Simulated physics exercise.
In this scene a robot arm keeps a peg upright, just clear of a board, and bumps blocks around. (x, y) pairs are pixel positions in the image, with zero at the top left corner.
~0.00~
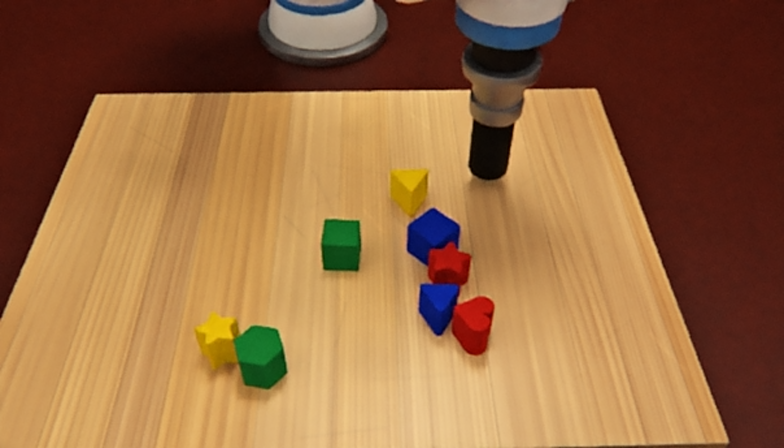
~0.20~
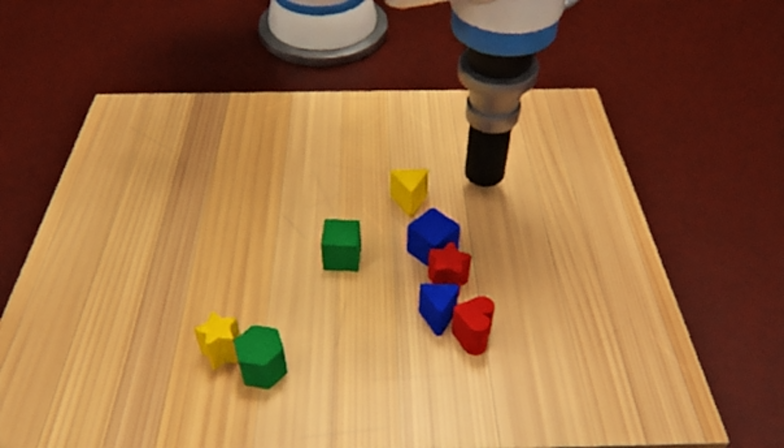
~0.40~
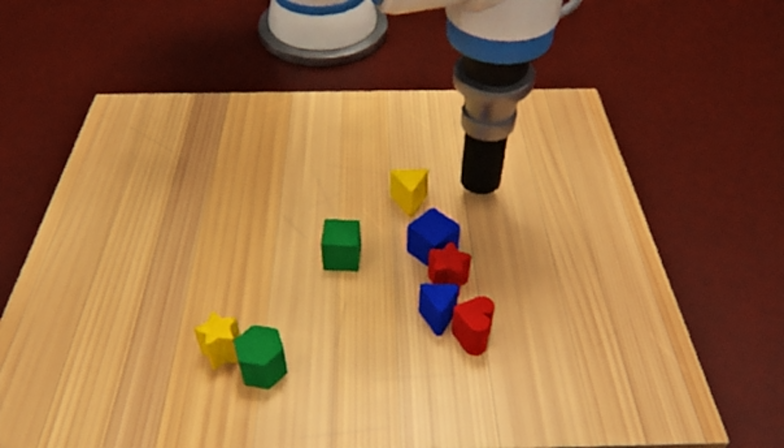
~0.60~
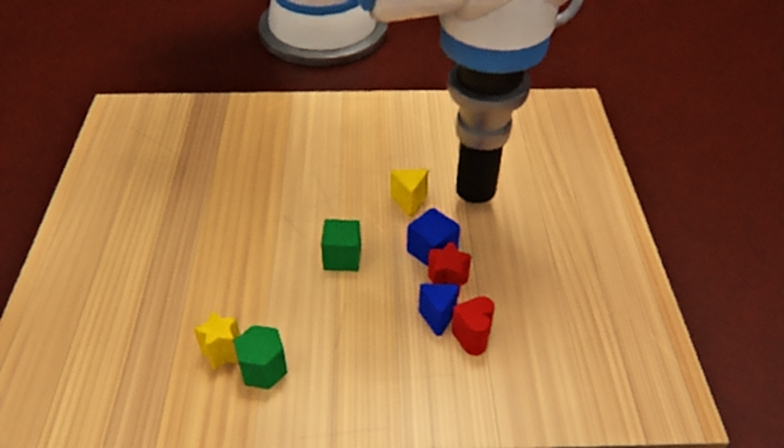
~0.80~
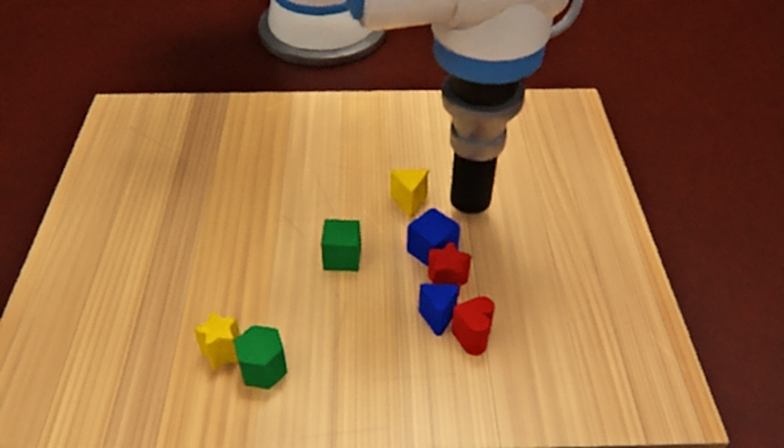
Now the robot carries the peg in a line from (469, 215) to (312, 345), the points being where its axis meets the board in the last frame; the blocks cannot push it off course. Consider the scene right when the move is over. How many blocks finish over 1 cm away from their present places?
The push moves one block more than 1 cm.
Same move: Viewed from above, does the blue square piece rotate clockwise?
No, that is not what happens.
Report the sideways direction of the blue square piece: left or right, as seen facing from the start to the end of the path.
Facing from start to end, it will go to the left.
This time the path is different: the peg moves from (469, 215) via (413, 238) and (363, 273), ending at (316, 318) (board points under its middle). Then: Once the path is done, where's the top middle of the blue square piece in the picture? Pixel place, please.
I think it will end close to (405, 261).
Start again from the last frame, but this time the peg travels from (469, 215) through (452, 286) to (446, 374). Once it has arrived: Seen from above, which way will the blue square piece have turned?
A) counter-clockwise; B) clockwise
My pick is B.
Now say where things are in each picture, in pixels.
In the first picture, peg's lower end (488, 167); green hexagonal block (258, 344); blue square piece (434, 225); red star (450, 257).
In the second picture, peg (484, 174); blocks still.
In the third picture, peg (480, 181); blocks still.
In the fourth picture, peg (476, 190); blocks still.
In the fifth picture, peg (471, 200); green hexagonal block (258, 344); blue square piece (434, 225); red star (450, 257).
On the path given first. One third of the way, peg (423, 239); blue square piece (404, 256), turned 20° anticlockwise; red star (447, 262), turned 30° anticlockwise.
Two thirds of the way, peg (369, 283); blue square piece (359, 307), turned 45° anticlockwise; red star (447, 262), turned 30° anticlockwise.
At the end, peg (310, 331); green hexagonal block still; blue square piece (344, 345), turned 85° anticlockwise; red star (447, 262), turned 30° anticlockwise.
